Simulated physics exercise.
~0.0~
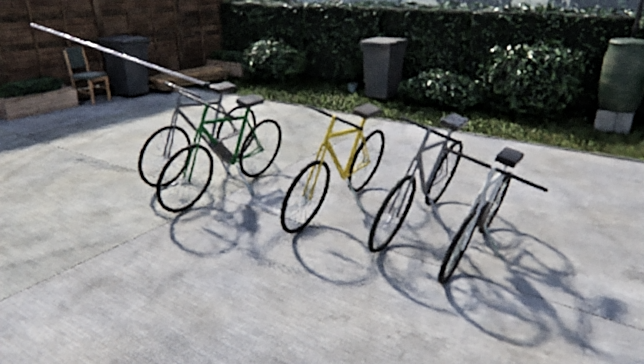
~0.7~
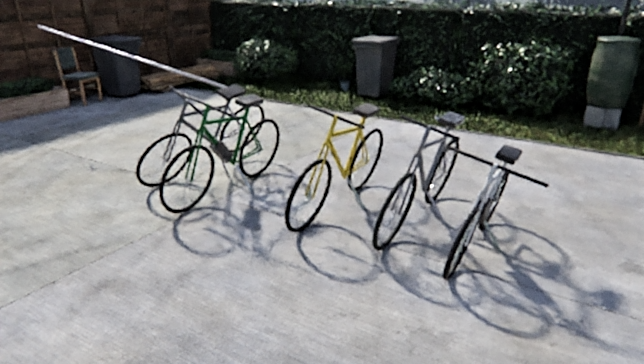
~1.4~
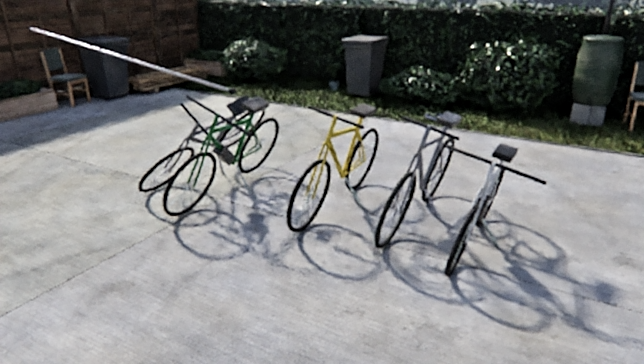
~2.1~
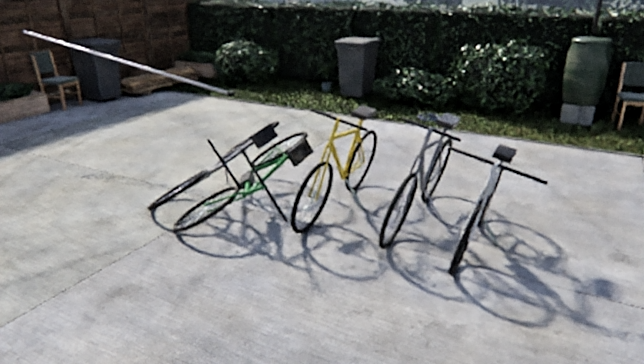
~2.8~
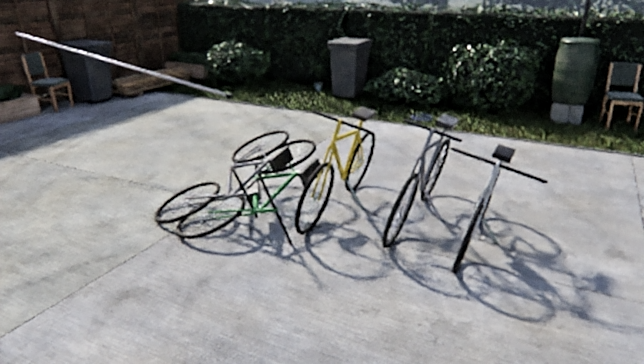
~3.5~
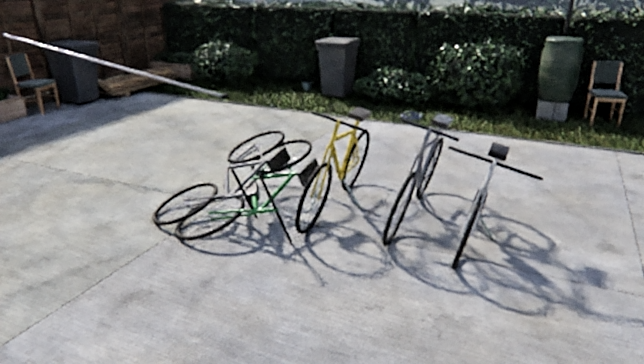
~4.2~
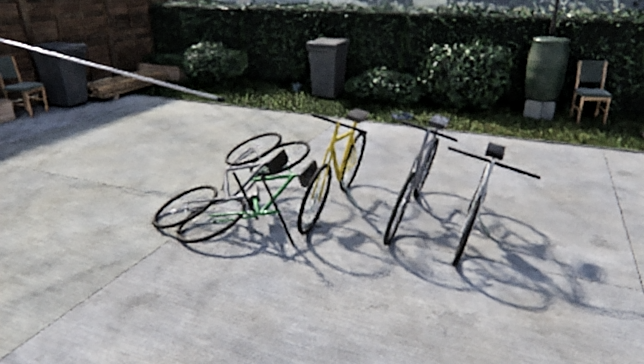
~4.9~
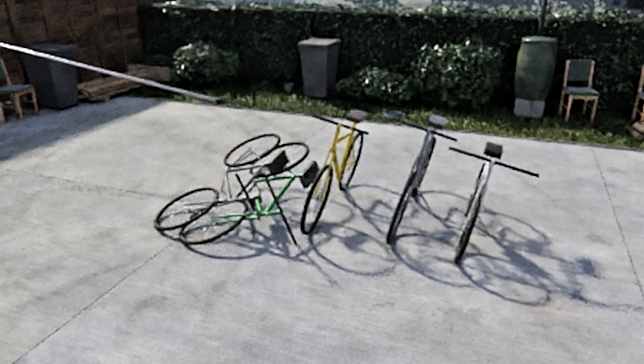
A bicycle tips onto the green one and both fall, leaving three others standing.
